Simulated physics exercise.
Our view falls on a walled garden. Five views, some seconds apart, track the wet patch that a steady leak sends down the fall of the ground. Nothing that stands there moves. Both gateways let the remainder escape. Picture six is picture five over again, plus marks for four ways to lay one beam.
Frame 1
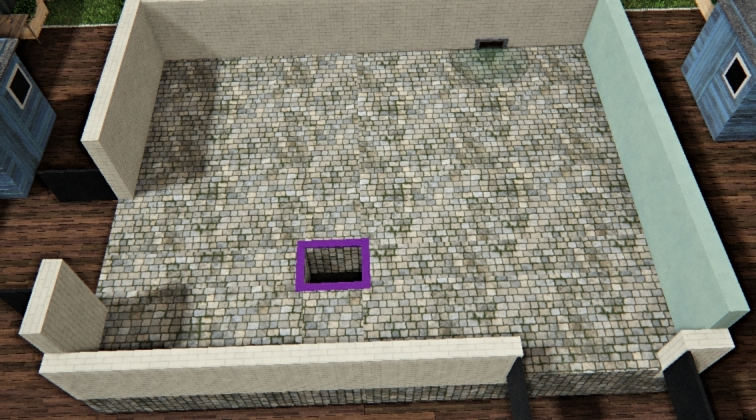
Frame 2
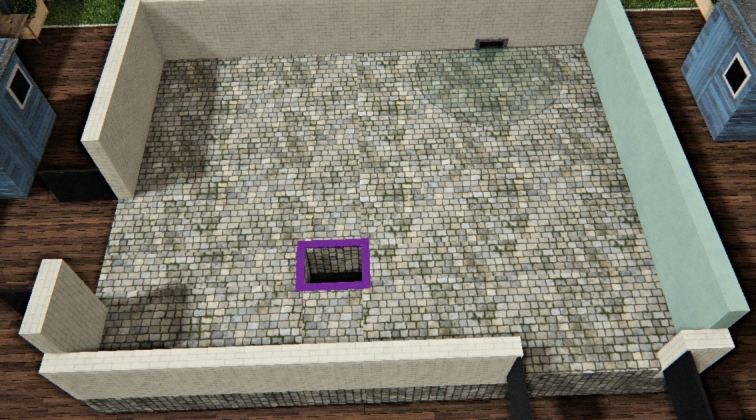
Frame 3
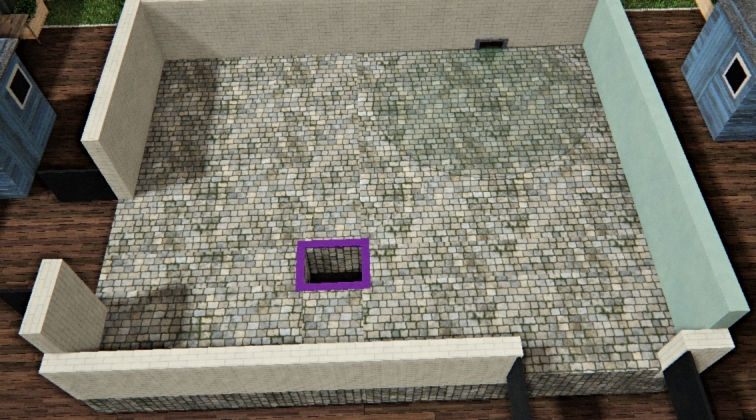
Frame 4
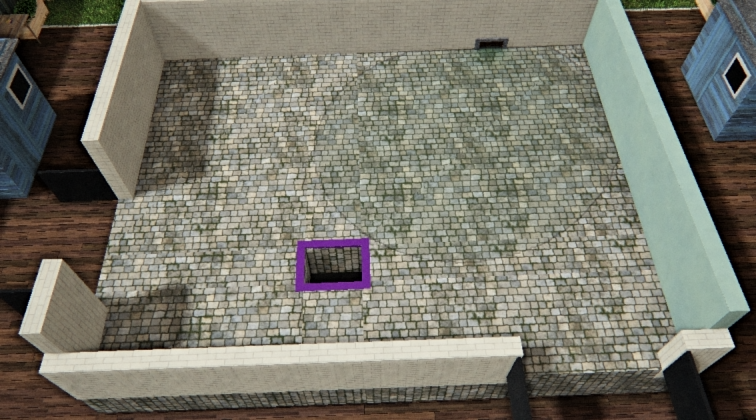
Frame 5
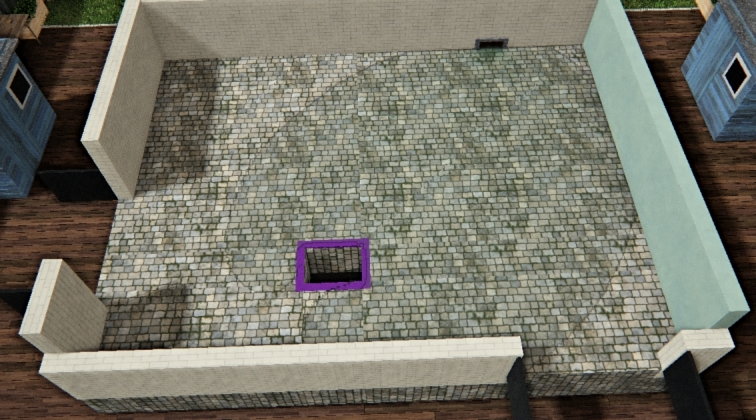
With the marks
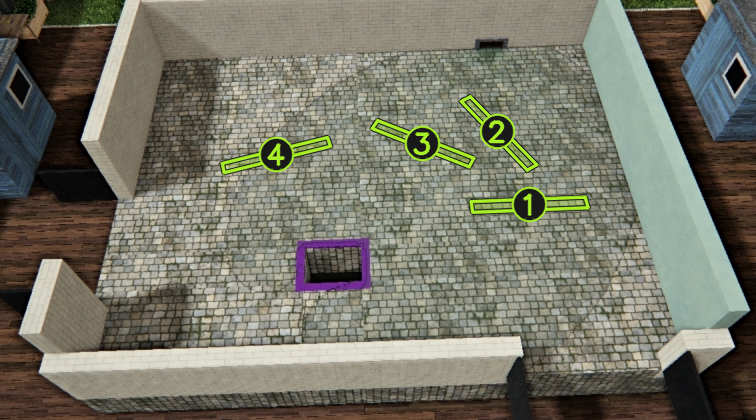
To begin with, a small damp patch darkens the paving beside an outfall in the back wall of a walled garden, while the purple-edged drain nearer the front stays dry. The wet area spreads forward and sideways across the stones, then reaches the drain, which takes in water.
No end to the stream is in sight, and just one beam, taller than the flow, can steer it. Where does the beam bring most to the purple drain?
The best spot is 1.
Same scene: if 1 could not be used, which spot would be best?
Spot 4.
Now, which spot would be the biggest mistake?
That would be 3.
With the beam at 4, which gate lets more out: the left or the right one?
The left one.
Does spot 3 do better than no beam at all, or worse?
Spot 3 is worse.
On the marked copy, 1 from (471, 206) to (586, 202); 2 from (465, 99) to (532, 167); 3 from (374, 124) to (471, 162); 4 from (223, 168) to (328, 141).
Choosing 1, about 41 % of the stream goes into the purple drain, about 57 % out by the gates.
Choosing 2, about 14 % of the stream goes into the purple drain, about 83 % out by the gates.
Choosing 3, about 7 % of the stream goes into the purple drain, about 91 % out by the gates.
Choosing 4, about 25 % of the stream goes into the purple drain, about 73 % out by the gates.
